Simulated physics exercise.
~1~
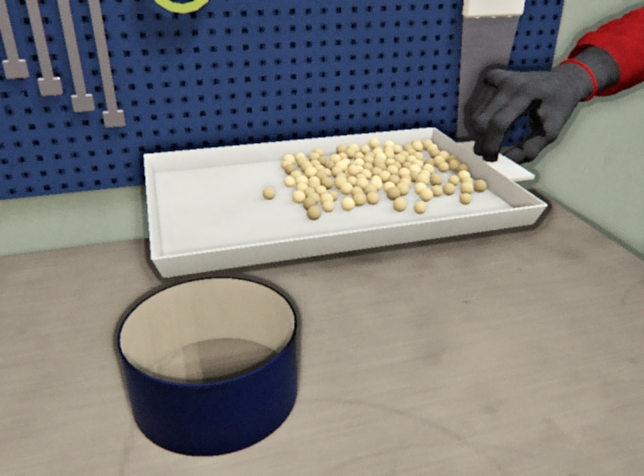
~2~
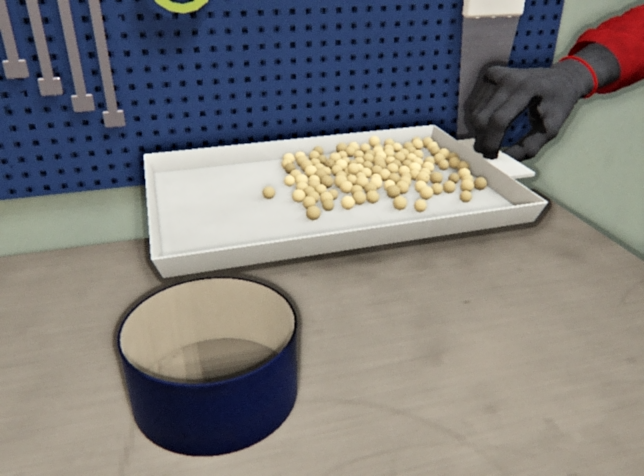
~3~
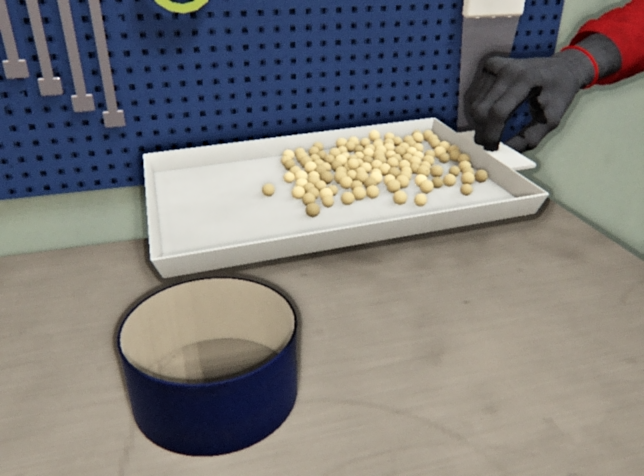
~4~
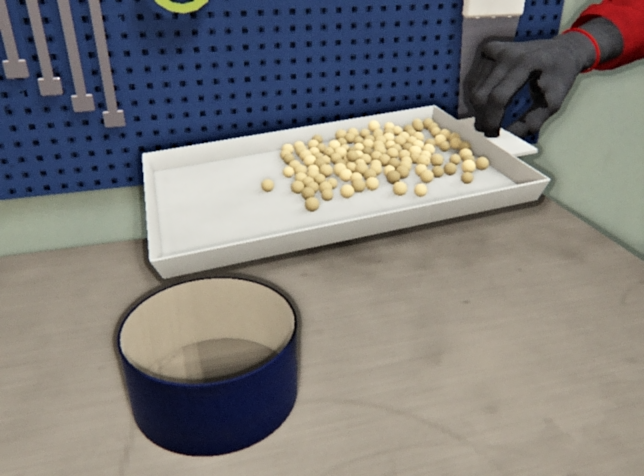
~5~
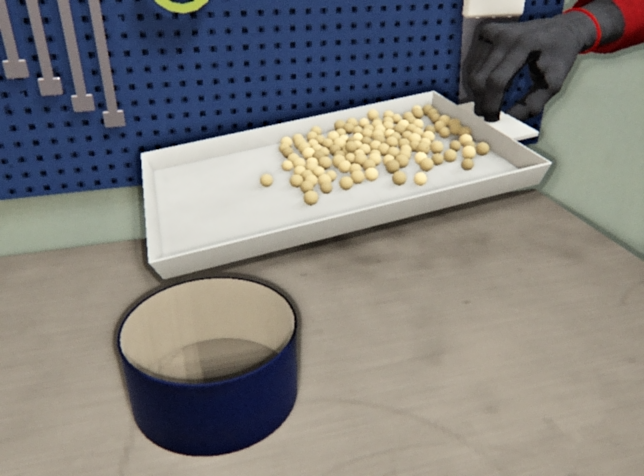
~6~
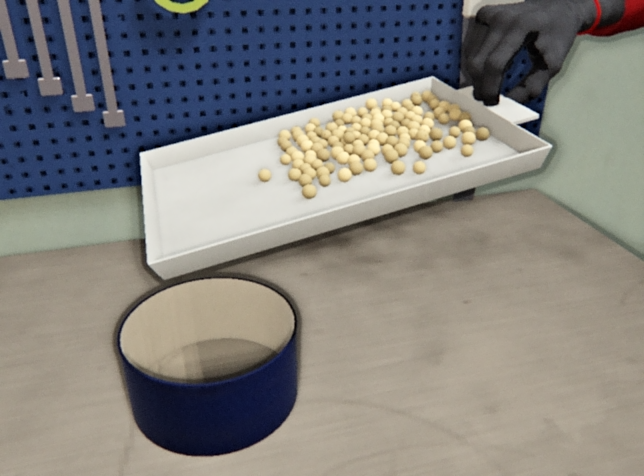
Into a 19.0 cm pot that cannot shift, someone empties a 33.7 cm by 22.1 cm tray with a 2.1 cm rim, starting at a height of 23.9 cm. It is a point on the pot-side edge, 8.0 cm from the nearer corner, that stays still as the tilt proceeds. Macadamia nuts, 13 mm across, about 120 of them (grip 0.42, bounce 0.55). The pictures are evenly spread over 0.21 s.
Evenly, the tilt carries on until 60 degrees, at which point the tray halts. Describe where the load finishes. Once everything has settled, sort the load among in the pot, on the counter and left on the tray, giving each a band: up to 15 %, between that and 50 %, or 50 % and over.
Pot: Up to 15 %; counter: Between 15 and 50 %; left on the tray: 50 % and over.
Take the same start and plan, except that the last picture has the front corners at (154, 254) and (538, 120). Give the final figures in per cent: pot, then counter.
That works out as pot 0 and counter 60.
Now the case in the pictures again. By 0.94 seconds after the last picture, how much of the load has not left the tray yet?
Close to 60 in a hundred.
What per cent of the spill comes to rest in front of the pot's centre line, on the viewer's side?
Share: Some 70 %.
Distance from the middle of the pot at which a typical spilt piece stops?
Distance: Roughly 24 cm.
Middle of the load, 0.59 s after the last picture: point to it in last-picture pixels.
Around (152, 199).
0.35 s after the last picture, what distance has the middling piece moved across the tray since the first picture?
I'd say close to 8 centimetres.
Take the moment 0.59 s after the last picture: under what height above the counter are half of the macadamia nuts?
About 26 cm.
Then, 0.35 s after the last picture, tilt 34 degrees; the tray holds 100 %, the pot 0 %.
Then, 0.59 s after the last picture, tilt 51 degrees; the tray holds 85 %, the pot 0 %.
Then, 0.94 s after the last picture, tilt 60 degrees; the tray holds 60 %, the pot 0 %.
In the end, pot 0 %, counter 40 %, tray 60 %.
